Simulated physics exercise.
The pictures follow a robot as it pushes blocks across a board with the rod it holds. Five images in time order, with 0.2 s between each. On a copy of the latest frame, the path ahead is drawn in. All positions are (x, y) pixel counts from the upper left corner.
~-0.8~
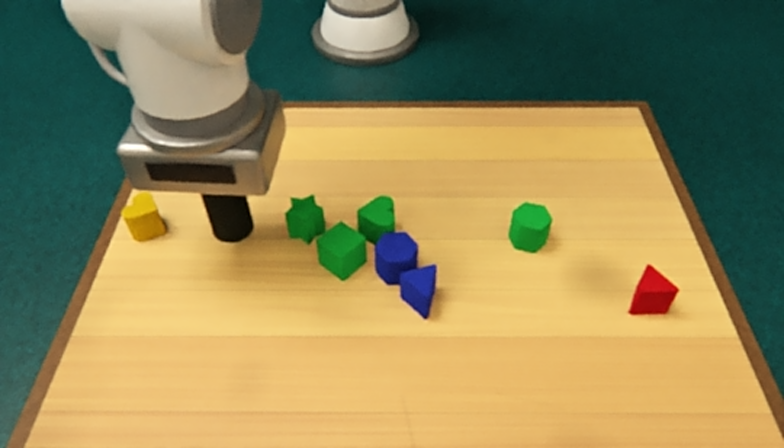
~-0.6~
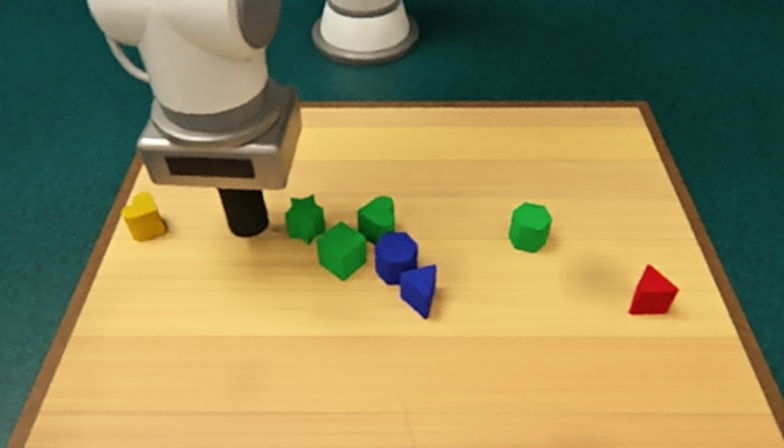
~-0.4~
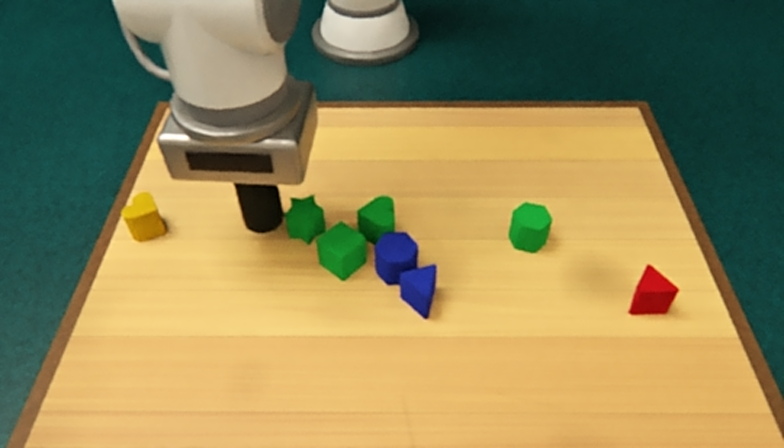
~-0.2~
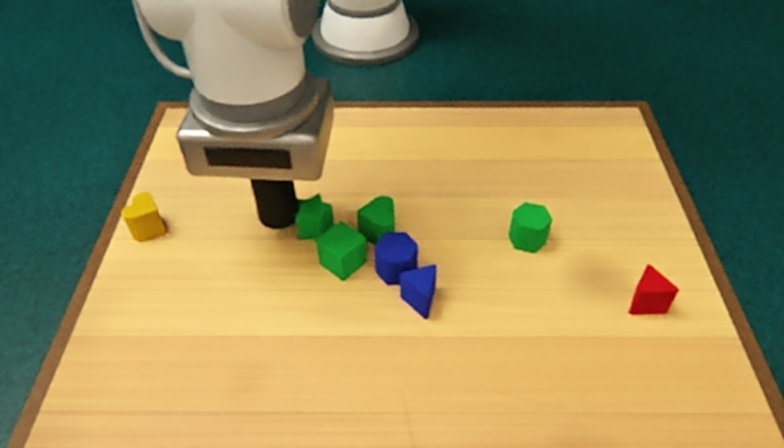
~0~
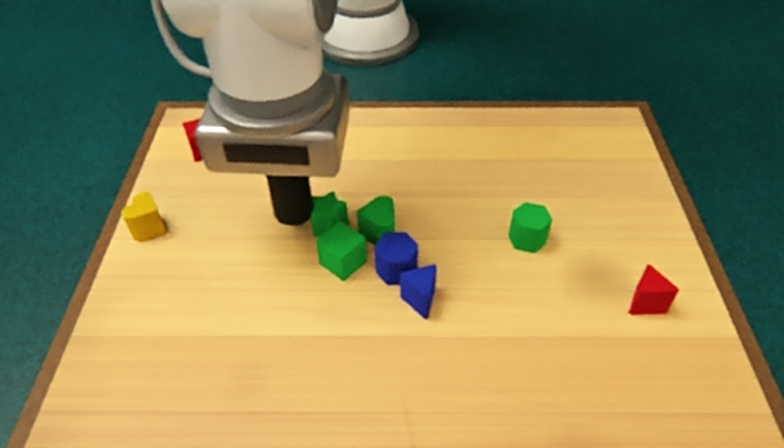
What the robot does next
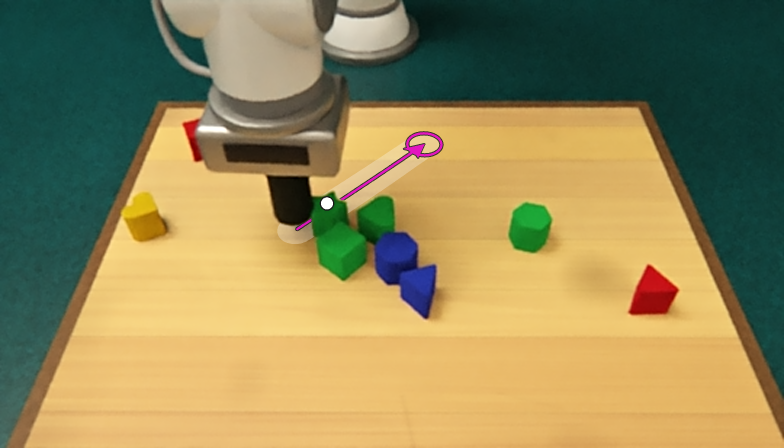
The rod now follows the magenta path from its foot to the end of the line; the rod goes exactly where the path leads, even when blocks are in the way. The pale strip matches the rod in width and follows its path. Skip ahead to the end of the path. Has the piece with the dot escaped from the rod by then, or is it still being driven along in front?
At the end of the path, the rod has already lost the piece with the dot, which lies beside or behind it.
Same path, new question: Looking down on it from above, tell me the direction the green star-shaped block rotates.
Looking down: Clockwise.
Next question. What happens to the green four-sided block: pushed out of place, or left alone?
It stays put.
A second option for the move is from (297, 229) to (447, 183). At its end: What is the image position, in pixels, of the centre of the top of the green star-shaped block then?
For the centre of its top, I'd go with (420, 193).
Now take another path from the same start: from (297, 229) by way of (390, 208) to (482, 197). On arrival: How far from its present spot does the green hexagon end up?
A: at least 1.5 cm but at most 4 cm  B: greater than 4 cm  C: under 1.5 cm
My answer is option C.
The line goes in a line from (297, 229) to (424, 144); the dot is on the green star-shaped block.
On the path given first. One third of the way, rod (342, 181); green star-shaped block (359, 193), turned 55° clockwise; green heart (383, 211).
Two thirds of the way, rod (386, 152); green star-shaped block (360, 193), turned 60° clockwise; green heart (383, 211).
At the end, rod (425, 127); green star-shaped block (360, 193), turned 60° clockwise; green four-sided block unmoved; green heart (383, 211).
